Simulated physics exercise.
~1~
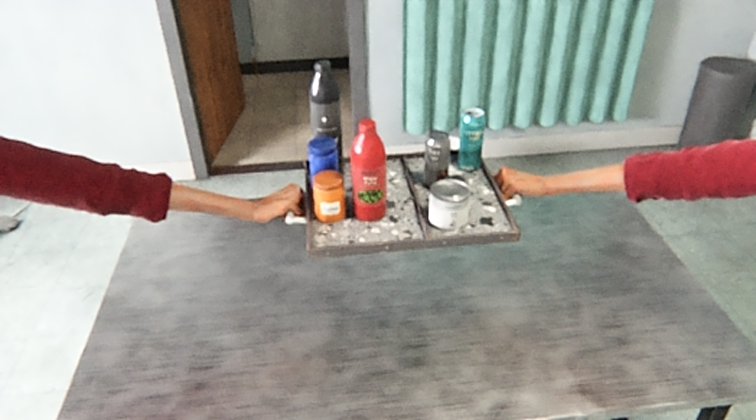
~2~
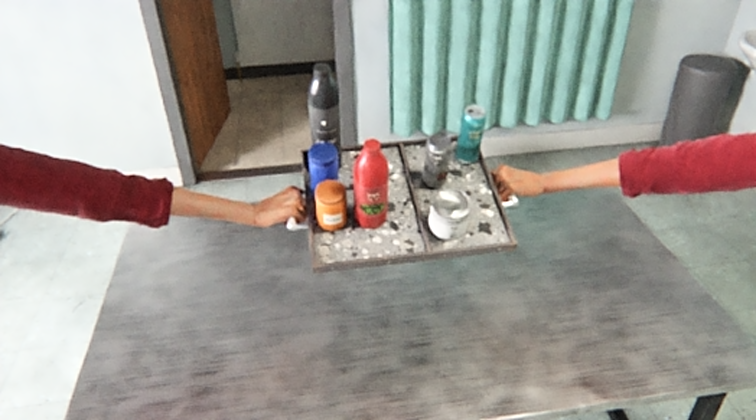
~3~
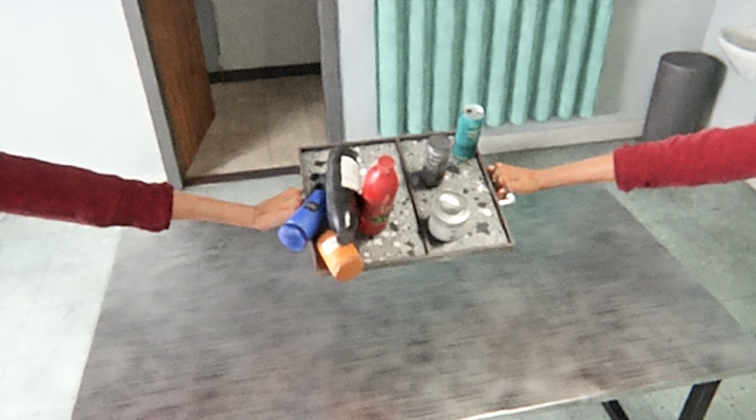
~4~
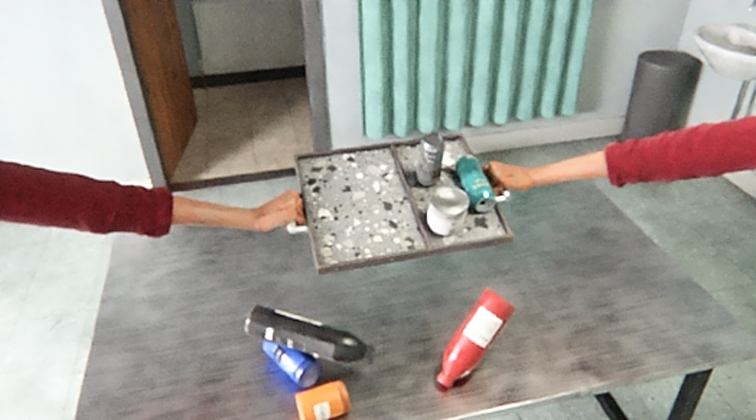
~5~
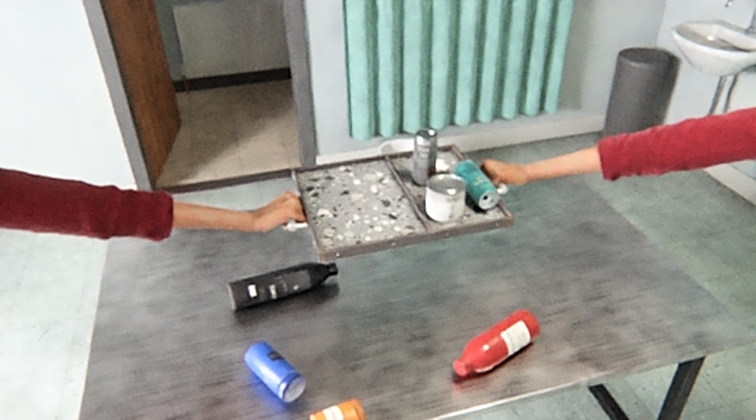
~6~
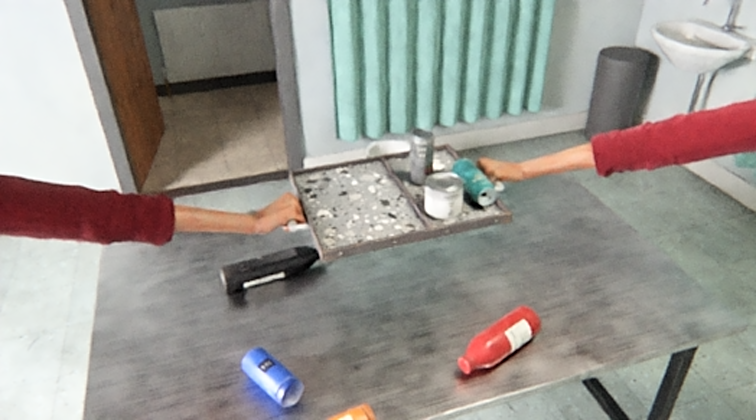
Two hands in red sleeves tipped a tray of bottles, jars and cans toward the viewer, spilling the orange and blue jars and the black and red bottles onto the table, then levelled it with the turquoise can lying beside the upright white tin and grey can.
